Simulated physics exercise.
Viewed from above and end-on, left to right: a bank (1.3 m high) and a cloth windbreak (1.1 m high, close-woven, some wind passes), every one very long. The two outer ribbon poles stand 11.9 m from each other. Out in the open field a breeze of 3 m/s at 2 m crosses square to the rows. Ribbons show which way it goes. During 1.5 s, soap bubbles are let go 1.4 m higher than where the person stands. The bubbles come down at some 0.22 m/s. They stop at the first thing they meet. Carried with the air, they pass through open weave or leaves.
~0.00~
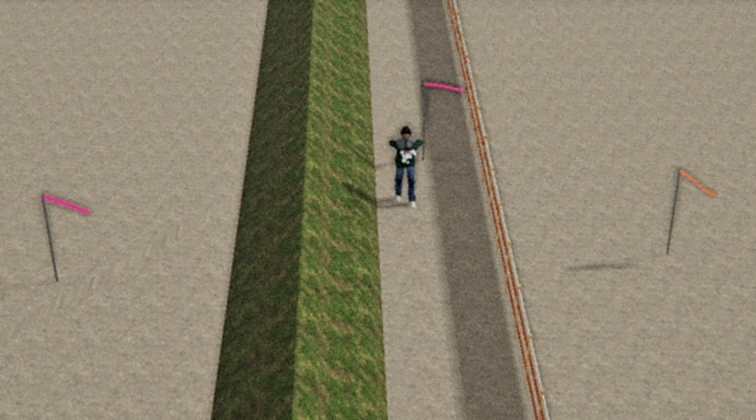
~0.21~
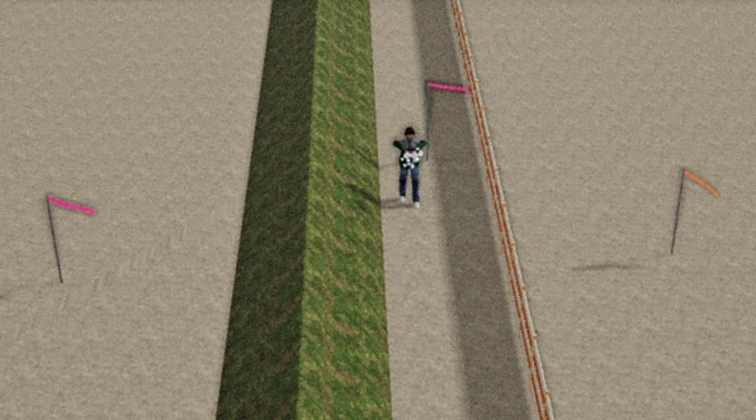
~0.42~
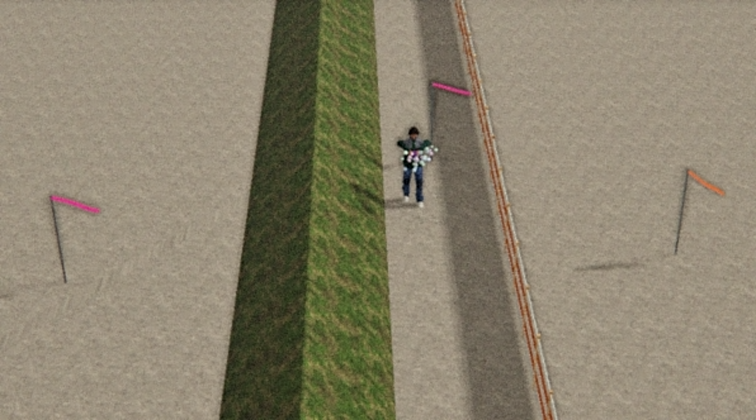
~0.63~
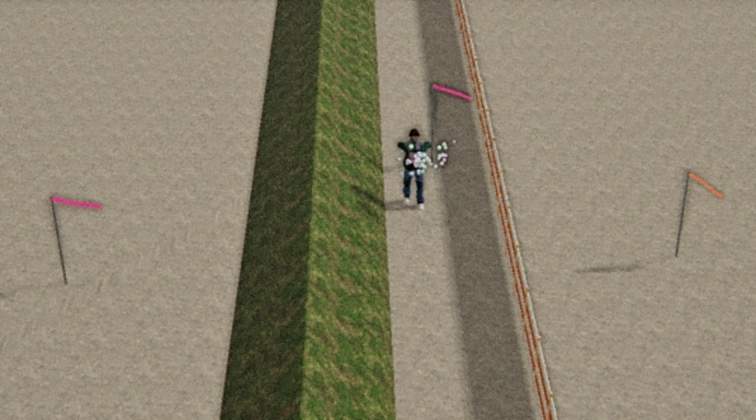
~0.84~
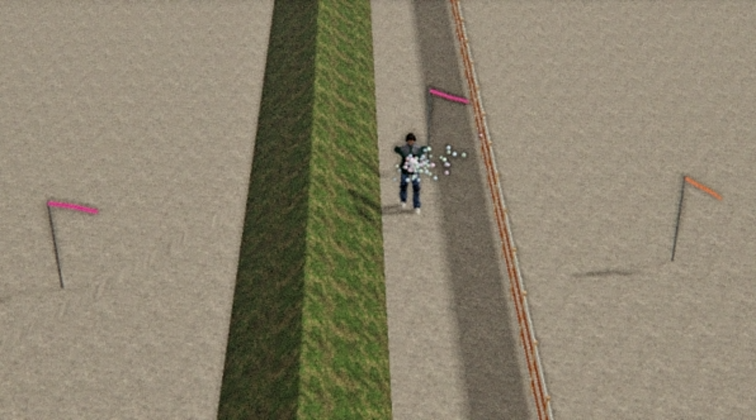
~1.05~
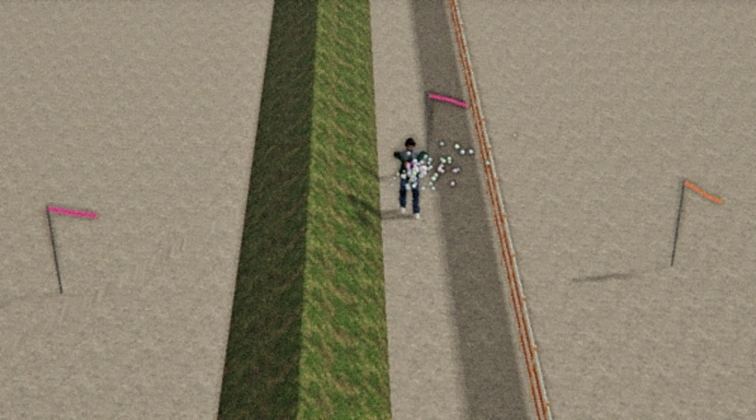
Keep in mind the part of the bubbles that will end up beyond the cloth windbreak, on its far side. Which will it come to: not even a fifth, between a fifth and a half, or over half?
It will be between a fifth and a half.
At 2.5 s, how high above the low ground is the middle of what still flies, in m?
I'd put it near 1.2 metres.
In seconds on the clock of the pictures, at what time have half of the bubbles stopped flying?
Around 8.0 seconds.
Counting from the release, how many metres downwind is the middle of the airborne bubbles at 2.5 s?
0.5 m.
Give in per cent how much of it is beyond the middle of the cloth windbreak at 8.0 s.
My guess is close to 35 %.
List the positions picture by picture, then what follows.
The left ribbon ends at (90, 213), leaning 70 degrees to the right and the bubbles in the air span x = 400 to 410 around y = 155, in the first picture.
The right ribbon ends at (718, 196), leaning 55 degrees to the right and the bubbles in the air span x = 405 to 420 around y = 160, in the second picture.
The inner ribbon ends at (471, 94), leaning 75 degrees to the right, the bubbles in the air span x = 410 to 435 around y = 160 and the top of the cloth windbreak crosses (500, 169), in the third picture.
The left ribbon ends at (101, 207), leaning 75 degrees to the right and the bubbles in the air span x = 410 to 445 around y = 160, in the fourth picture.
The right ribbon ends at (721, 199), leaning 60 degrees to the right and the bubbles in the air span x = 405 to 450 around y = 165, in the fifth picture.
The inner ribbon ends at (468, 106), leaning 75 degrees to the right, the bubbles in the air span x = 405 to 465 around y = 170 and the top of the cloth windbreak crosses (497, 180), in the sixth picture.
After 2.5 s, 19 % is beyond the cloth windbreak; 0 % has touched down or left; the middle of what still flies is 1.3 m above the low ground, near (442, 174).
After 4.0 s, 35 % is beyond the cloth windbreak; 3 % has touched down or left; the middle of what still flies is 1.0 m above the low ground, near (456, 185).
After 8.0 s, 37 % is beyond the cloth windbreak; 48 % has touched down or left; the middle of what still flies is 0.8 m above the low ground, near (477, 193).
After 20.0 s, 38 % is beyond the cloth windbreak; 94 % has touched down or left.
After 45.0 s, 38 % is beyond the cloth windbreak; 100 % has touched down or left.
